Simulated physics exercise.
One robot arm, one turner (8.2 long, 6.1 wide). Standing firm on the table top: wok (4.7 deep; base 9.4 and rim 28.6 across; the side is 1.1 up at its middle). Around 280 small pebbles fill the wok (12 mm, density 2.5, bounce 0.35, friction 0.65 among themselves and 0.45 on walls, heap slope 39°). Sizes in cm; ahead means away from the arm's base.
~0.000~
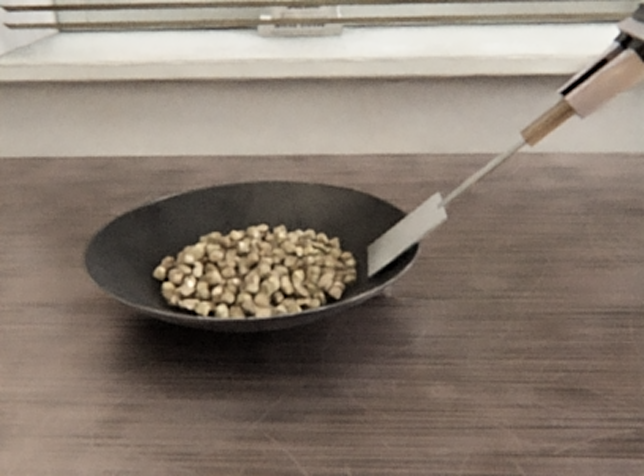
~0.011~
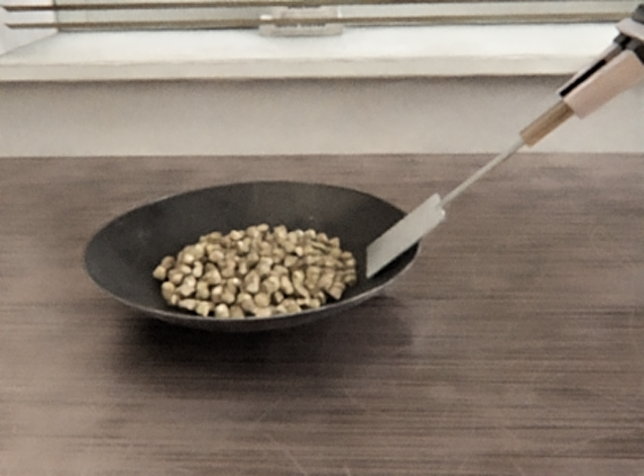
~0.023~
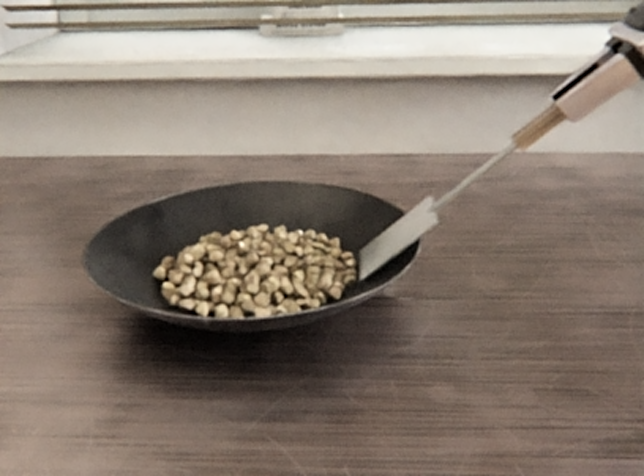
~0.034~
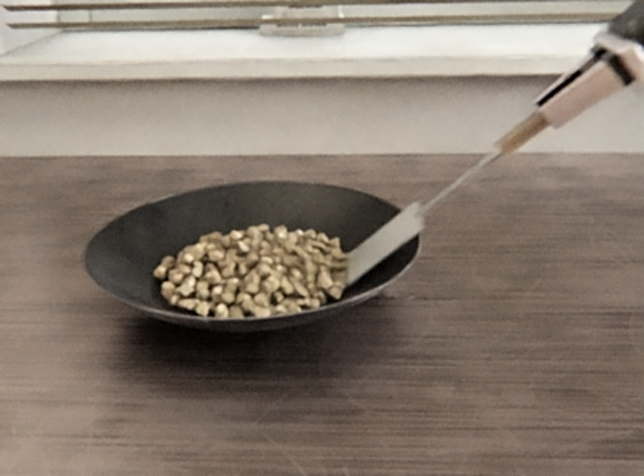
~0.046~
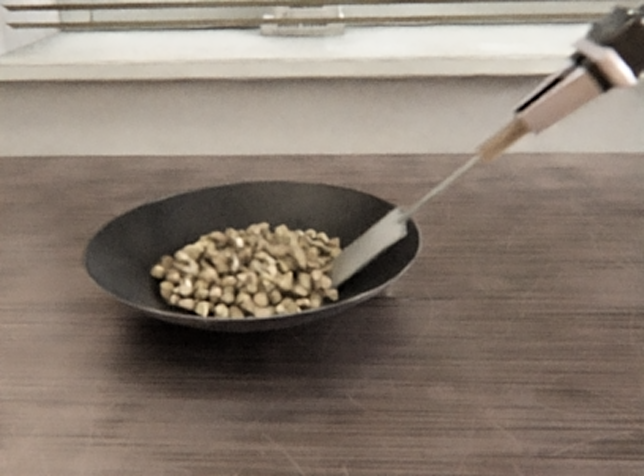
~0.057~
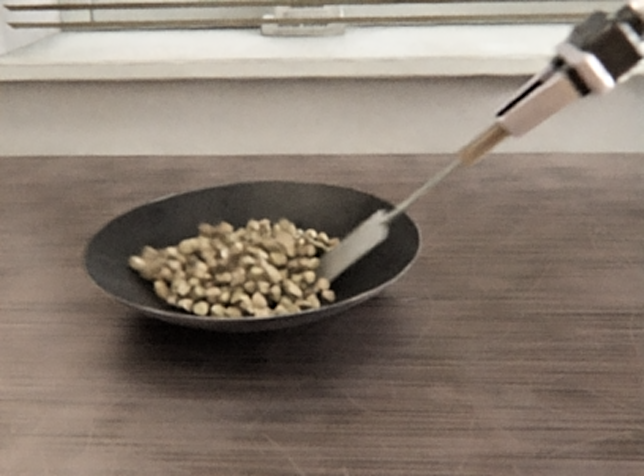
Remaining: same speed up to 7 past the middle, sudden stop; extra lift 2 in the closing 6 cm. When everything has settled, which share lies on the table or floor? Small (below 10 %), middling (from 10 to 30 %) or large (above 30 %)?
On the table or floor the share is middling, from 10 to 30 %.
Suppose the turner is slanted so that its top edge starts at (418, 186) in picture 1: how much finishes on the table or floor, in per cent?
About 20 per cent.
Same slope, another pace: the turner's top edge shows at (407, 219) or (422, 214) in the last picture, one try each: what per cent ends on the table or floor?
About 5 and 0 per cent.
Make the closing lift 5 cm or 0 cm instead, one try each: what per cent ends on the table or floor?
About 20 and 20 per cent.
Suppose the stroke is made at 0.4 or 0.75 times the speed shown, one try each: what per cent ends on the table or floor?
Some 0 and 20 per cent.
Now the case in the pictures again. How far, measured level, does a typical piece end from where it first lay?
Roughly 7 cm.
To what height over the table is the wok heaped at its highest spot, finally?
Roughly 5.5 cm.
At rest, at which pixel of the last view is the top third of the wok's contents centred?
Around (143, 252).
After 0.08 s, sloping 41°, highest piece 7 above the table; 284 in the wok.
After 0.11 s, sloping 41°, highest piece 9 above the table; 279 in the wok, 5 on the blade or in flight.
After 0.33 s, sloping 41°, highest piece 7 above the table; 237 in the wok, 40 on the table or floor, 7 on the blade or in flight.
After 1.38 s, sloping 41°, highest piece 5 above the table; 237 in the wok, 47 on the table or floor.
In the end, 237 in the wok, 47 on the table or floor. That is 17 % on the table or floor.
